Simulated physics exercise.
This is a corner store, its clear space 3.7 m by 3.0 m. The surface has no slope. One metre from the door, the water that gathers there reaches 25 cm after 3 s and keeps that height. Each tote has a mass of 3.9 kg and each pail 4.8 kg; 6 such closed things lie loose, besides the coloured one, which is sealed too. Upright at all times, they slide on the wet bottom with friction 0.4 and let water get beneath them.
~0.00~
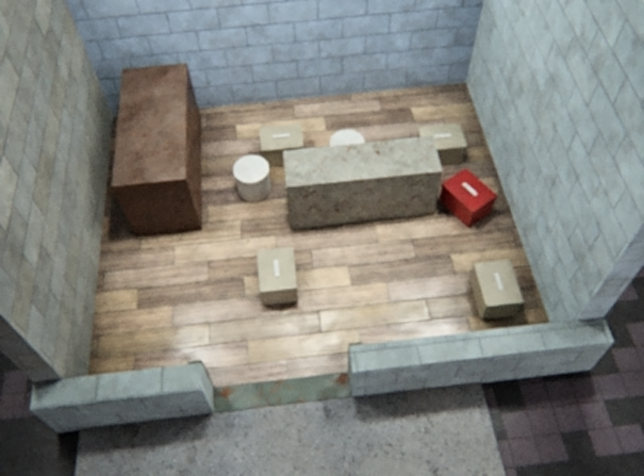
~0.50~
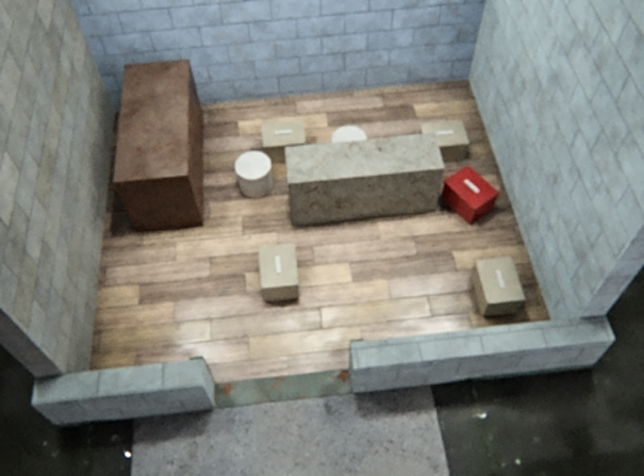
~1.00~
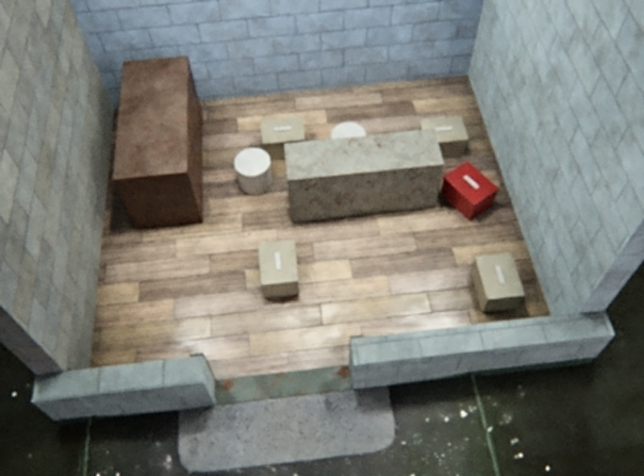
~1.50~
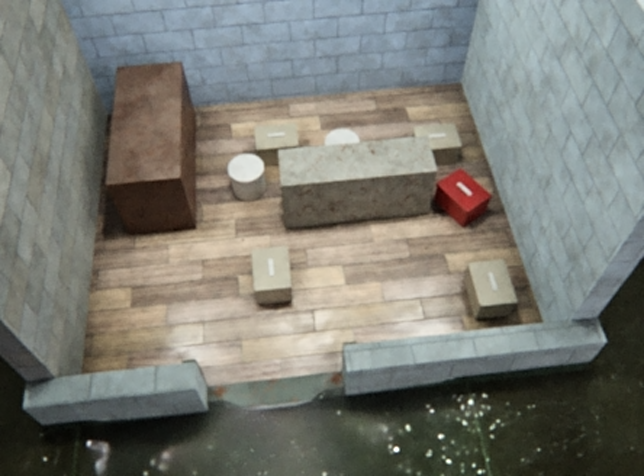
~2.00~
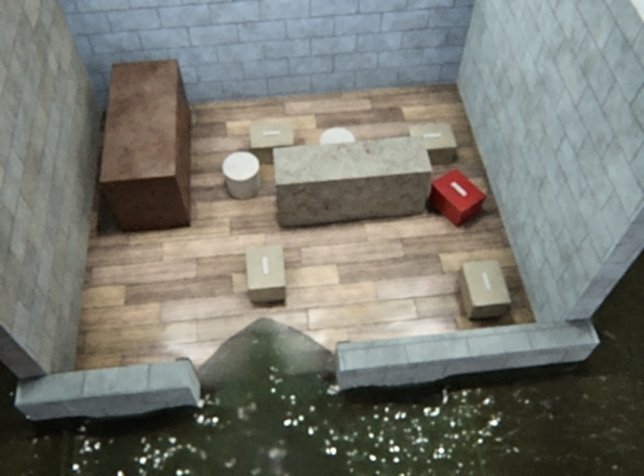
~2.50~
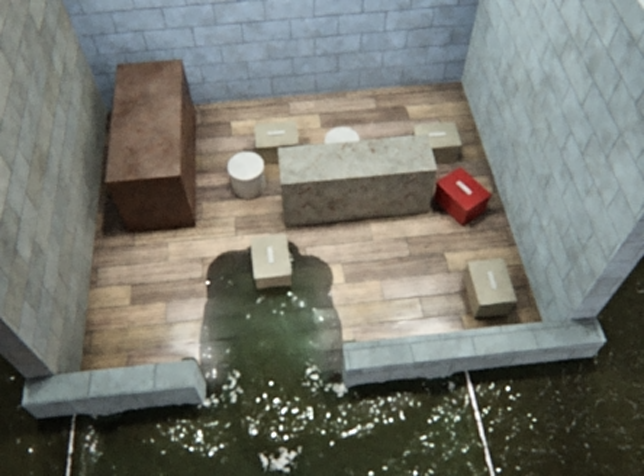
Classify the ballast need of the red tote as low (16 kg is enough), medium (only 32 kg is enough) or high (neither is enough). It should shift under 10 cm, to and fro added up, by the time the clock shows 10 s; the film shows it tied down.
Medium.
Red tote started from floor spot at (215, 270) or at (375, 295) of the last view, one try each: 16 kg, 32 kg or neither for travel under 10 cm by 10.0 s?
Result, try 1: Heavy passes, light fails; try 2: Heavy passes, light fails.
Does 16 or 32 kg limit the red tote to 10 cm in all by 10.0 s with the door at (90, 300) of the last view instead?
Note: Neither mass keeps it.
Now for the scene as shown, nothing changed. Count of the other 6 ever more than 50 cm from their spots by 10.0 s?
Tally: 6.
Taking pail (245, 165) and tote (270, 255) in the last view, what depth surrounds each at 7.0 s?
About 8 and 4 cm.
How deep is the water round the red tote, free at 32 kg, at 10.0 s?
Something like 19 centimetres.
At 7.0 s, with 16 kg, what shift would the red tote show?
About 5 cm off its spot.
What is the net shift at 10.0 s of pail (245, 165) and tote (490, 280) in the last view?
Net displacement, in order: 140 cm; 40 cm.
After 3.5 s the red tote would be 0 cm from its start with 16 kg and 0 cm from its start with 32 kg; 0 cm of water round it then.
After 4.5 s the red tote would be 3 cm from its start with 16 kg and 0 cm from its start with 32 kg; 5 cm of water round it then.
After 7.0 s the red tote would be 6 cm from its start with 16 kg and 0 cm from its start with 32 kg; 8 cm of water round it then.
After 10.0 s the red tote would be 41 cm from its start with 16 kg and 0 cm from its start with 32 kg; 19 cm of water round it then.
